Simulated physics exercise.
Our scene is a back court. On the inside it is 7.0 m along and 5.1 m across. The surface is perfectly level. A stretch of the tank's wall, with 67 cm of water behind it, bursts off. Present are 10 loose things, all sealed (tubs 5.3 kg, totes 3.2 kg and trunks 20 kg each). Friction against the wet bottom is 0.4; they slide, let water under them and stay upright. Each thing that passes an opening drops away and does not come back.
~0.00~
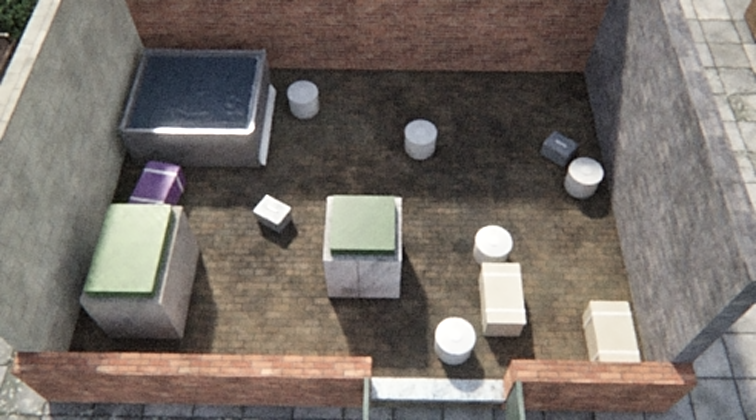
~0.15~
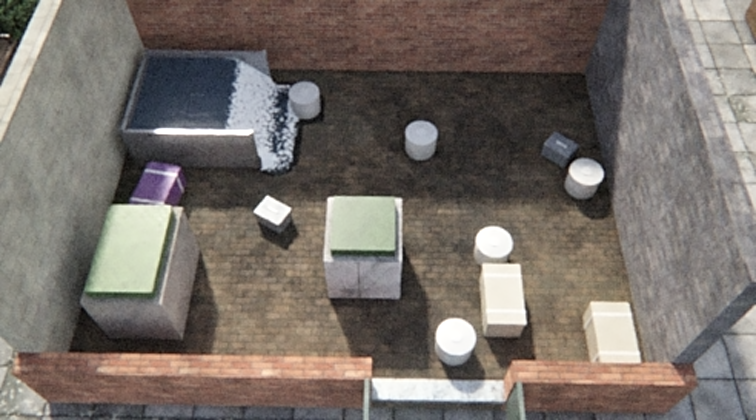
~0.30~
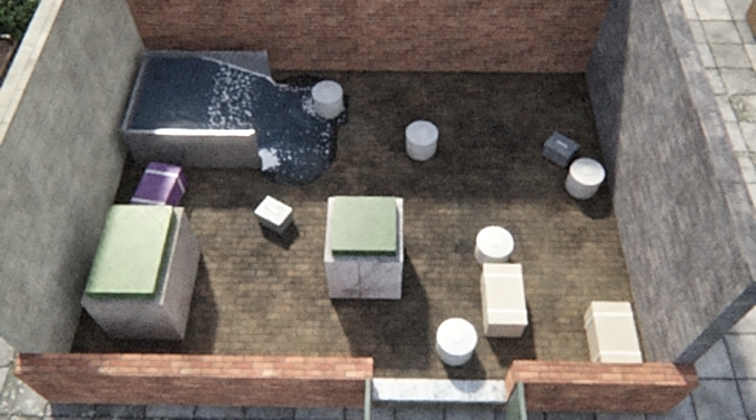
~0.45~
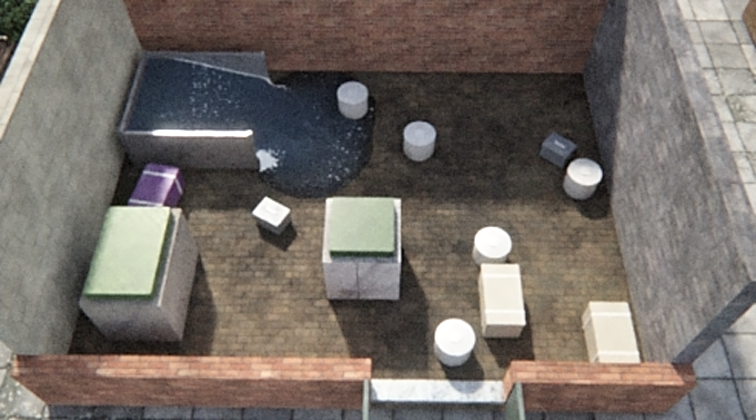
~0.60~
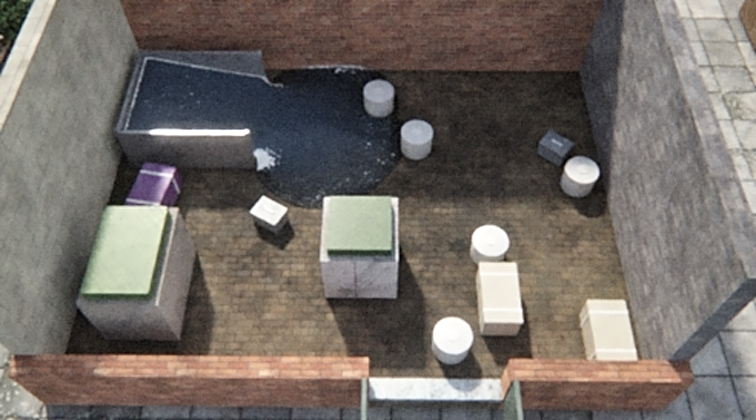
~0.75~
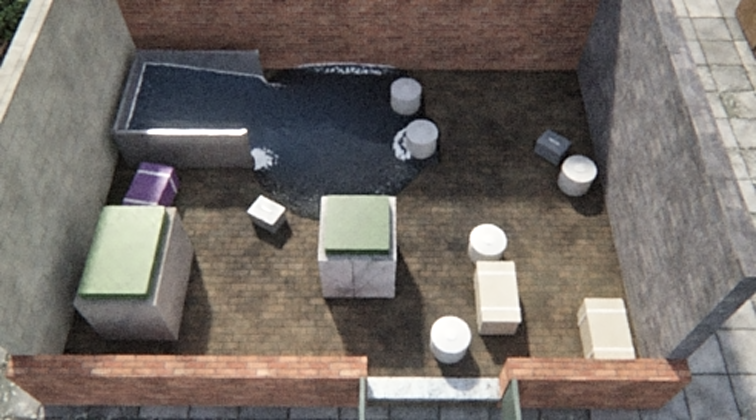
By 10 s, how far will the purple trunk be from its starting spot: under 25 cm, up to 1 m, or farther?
My money says it stays right about there.
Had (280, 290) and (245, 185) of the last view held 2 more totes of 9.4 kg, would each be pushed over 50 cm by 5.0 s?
In sequence: Within it, then within it.
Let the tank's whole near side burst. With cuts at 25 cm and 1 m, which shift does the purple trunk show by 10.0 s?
After that, the purple trunk shifts somewhat.
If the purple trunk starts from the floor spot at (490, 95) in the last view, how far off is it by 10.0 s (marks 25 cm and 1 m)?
Well, it is shoved a long way.
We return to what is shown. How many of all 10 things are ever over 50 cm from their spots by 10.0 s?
I count 9 of them.
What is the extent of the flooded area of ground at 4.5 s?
Wet area: Approx. 26 m2.
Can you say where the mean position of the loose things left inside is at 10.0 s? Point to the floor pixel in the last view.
It sits at about (314, 251).
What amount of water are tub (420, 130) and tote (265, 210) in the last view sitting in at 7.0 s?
10 and 1 cm.
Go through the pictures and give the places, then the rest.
The purple trunk at (154, 186) rests on the ground; water covers 2.5 m2; 0 of 10 have shifted, in the first frame.
The purple trunk at (154, 187), on the bottom; 3.4 m2 under water; 0 of 10 have shifted, in the second frame.
The purple trunk at (155, 187), on the bottom; 4.4 m2 under water; 1 of 10 have shifted, in the third frame.
The purple trunk at (152, 189), on the bottom; 5.8 m2 under water; 1 of 10 have shifted, in the fourth frame.
The purple trunk at (150, 188) rests on the ground; 7.2 m2 under water; 1 of 10 have shifted, in the fifth frame.
The purple trunk at (147, 188), on the bottom; 8.5 m2 under water; 2 of 10 have shifted, in the sixth frame.
After 2.0 s the purple trunk is near (147, 188), 0.0 m from its start, aground; 0 of 10 are out; 3 afloat.
After 4.5 s the purple trunk is near (147, 188), 0.0 m from its start, aground; 0 of 10 are out; 7 afloat.
After 7.0 s the purple trunk is near (147, 188), 0.0 m from its start, aground; 0 of 10 are out; 6 afloat.
After 10.0 s the purple trunk is near (147, 188), 0.0 m from its start, aground; 3 of 10 are out; 3 afloat.
